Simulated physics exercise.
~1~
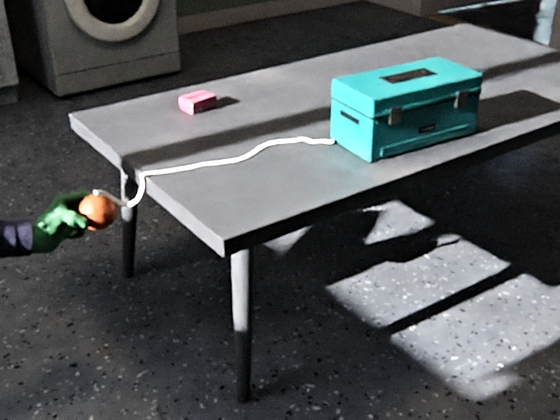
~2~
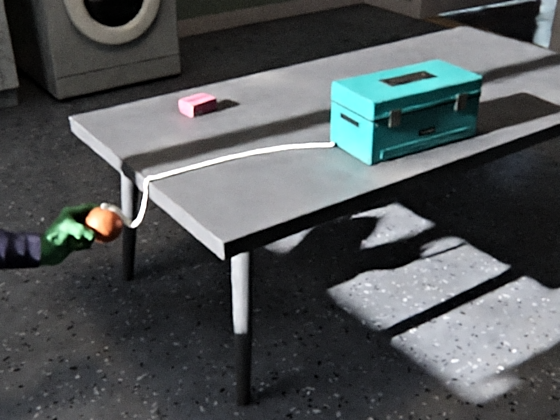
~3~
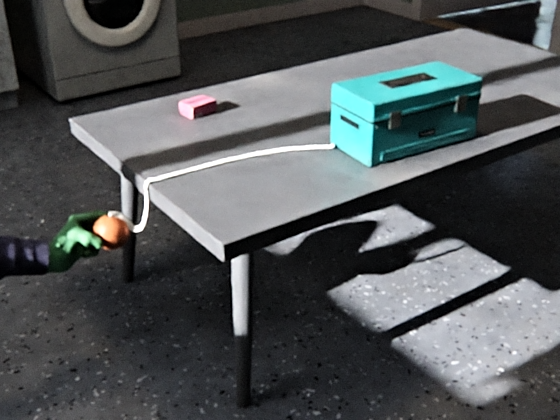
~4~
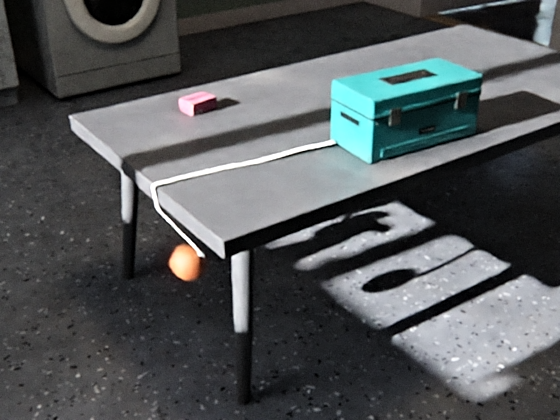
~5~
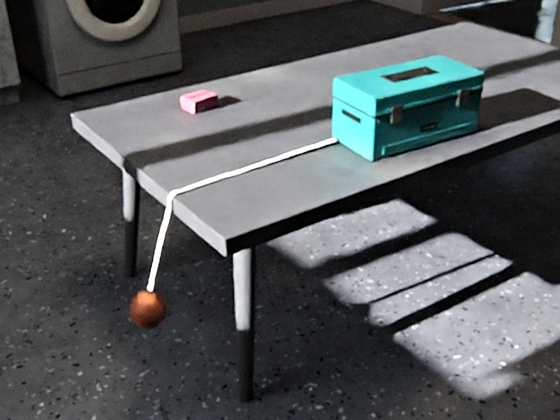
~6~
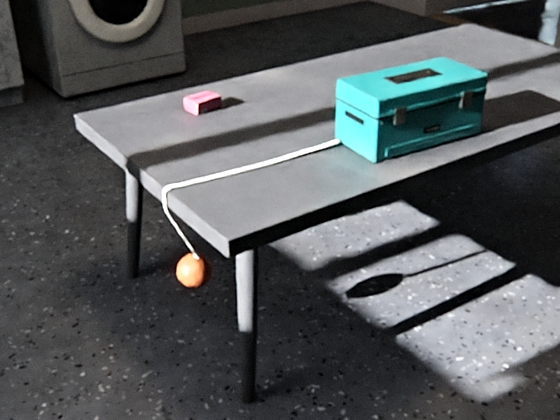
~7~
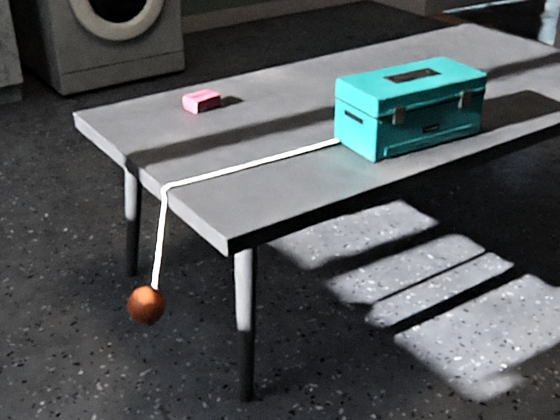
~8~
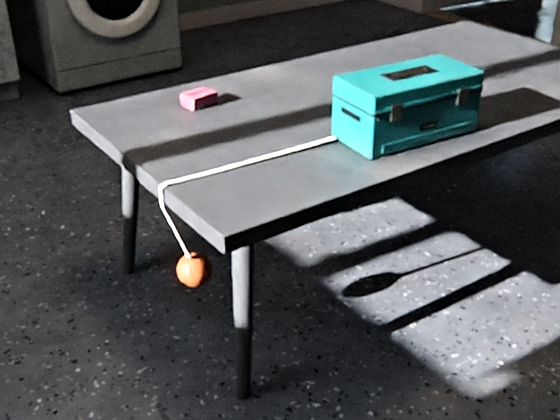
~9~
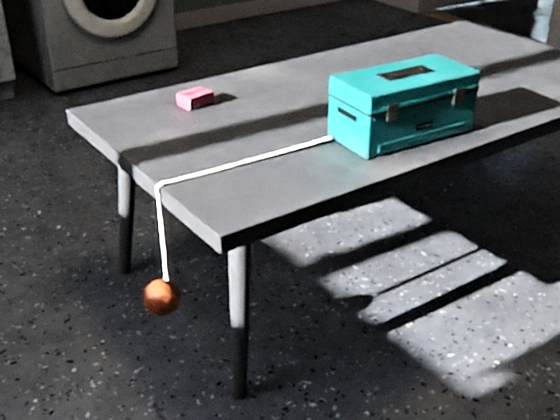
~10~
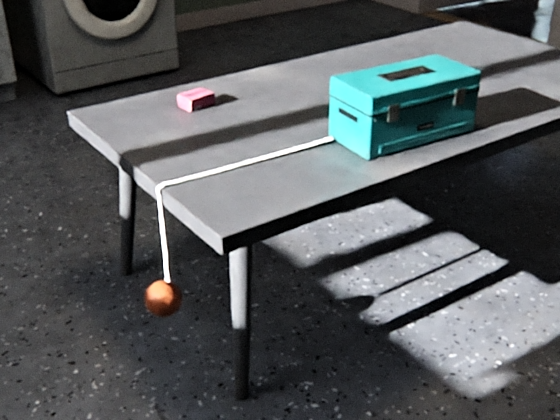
Orange tied by white ribbon to a turquoise toolbox, released by a green-gloved hand, swinging and hanging below the table edge.
